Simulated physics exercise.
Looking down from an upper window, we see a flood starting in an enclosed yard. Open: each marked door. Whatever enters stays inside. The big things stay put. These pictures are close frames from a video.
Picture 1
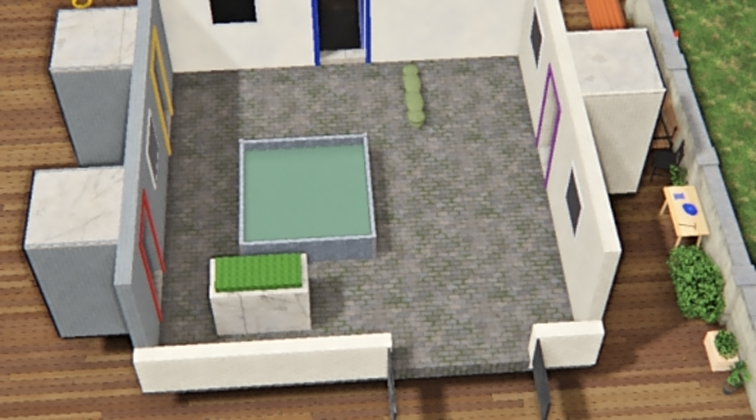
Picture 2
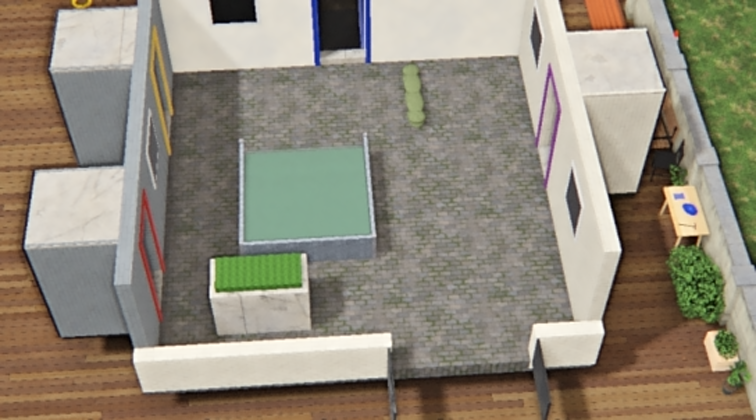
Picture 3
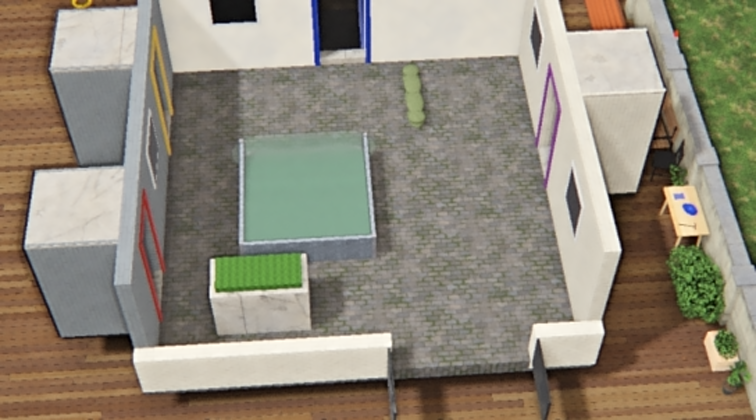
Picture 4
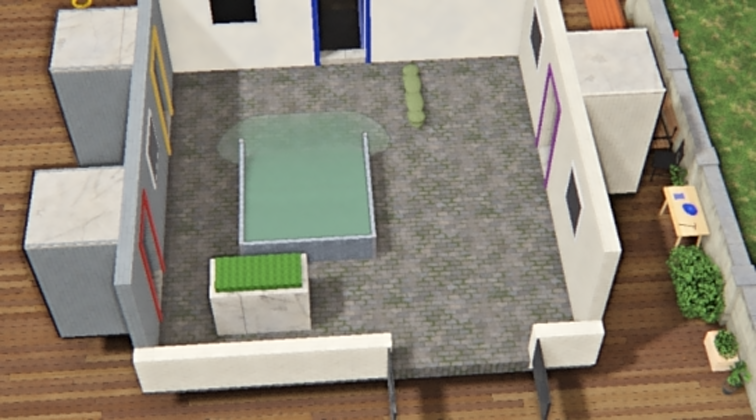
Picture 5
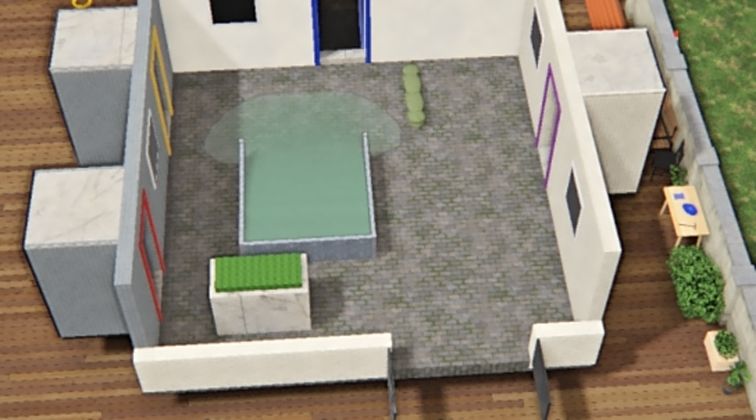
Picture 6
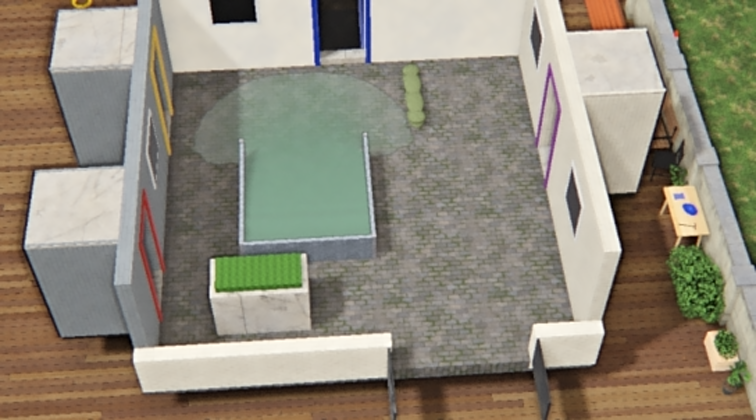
Water pours from the far side of the tank and spreads across the grey paving.
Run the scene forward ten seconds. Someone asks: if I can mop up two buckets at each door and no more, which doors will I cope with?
As I see it, the red door does not exceed two buckets, the blue door exceeds two buckets, the purple door does not exceed two buckets, the yellow door does not exceed two buckets.
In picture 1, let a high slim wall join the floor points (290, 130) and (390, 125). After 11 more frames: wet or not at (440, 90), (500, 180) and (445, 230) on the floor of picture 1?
Results in order: Bone-dry / swamped / bone-dry.
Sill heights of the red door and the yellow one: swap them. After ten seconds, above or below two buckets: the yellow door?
Note: Yellow door ends up above the limit.
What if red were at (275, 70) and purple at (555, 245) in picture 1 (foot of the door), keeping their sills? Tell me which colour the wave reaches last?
Result: The purple door.
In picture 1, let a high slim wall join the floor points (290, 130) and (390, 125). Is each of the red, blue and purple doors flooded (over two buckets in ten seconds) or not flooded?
Note - red door: Below the line; blue door: Below the line; purple door: Above the line.
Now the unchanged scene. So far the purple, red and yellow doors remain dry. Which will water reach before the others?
That's the door marked yellow.
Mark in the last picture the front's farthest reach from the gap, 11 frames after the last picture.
Somewhere about (480, 63).
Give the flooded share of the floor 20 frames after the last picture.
About 35 percent.
A moment on, water covers 25 % of the floor; the red door not reached, the blue door under two buckets in, the purple door not reached, the yellow door not reached.
Next, water covers 25 % of the floor; the red door not reached, the blue door over two buckets in, the purple door not reached, the yellow door wet at the sill, nothing in.
Then, water covers 35 % of the floor; the red door not reached, the blue door far over two buckets in, the purple door not reached, the yellow door wet at the sill, nothing in.
Later, water covers 75 % of the floor; the red door wet at the sill, nothing in, the blue door far over two buckets in, the purple door wet at the sill, nothing in, the yellow door wet at the sill, nothing in.
In the end, water covers 95 % of the floor; the red door under two buckets in, the blue door far over two buckets in, the purple door wet at the sill, nothing in, the yellow door wet at the sill, nothing in.
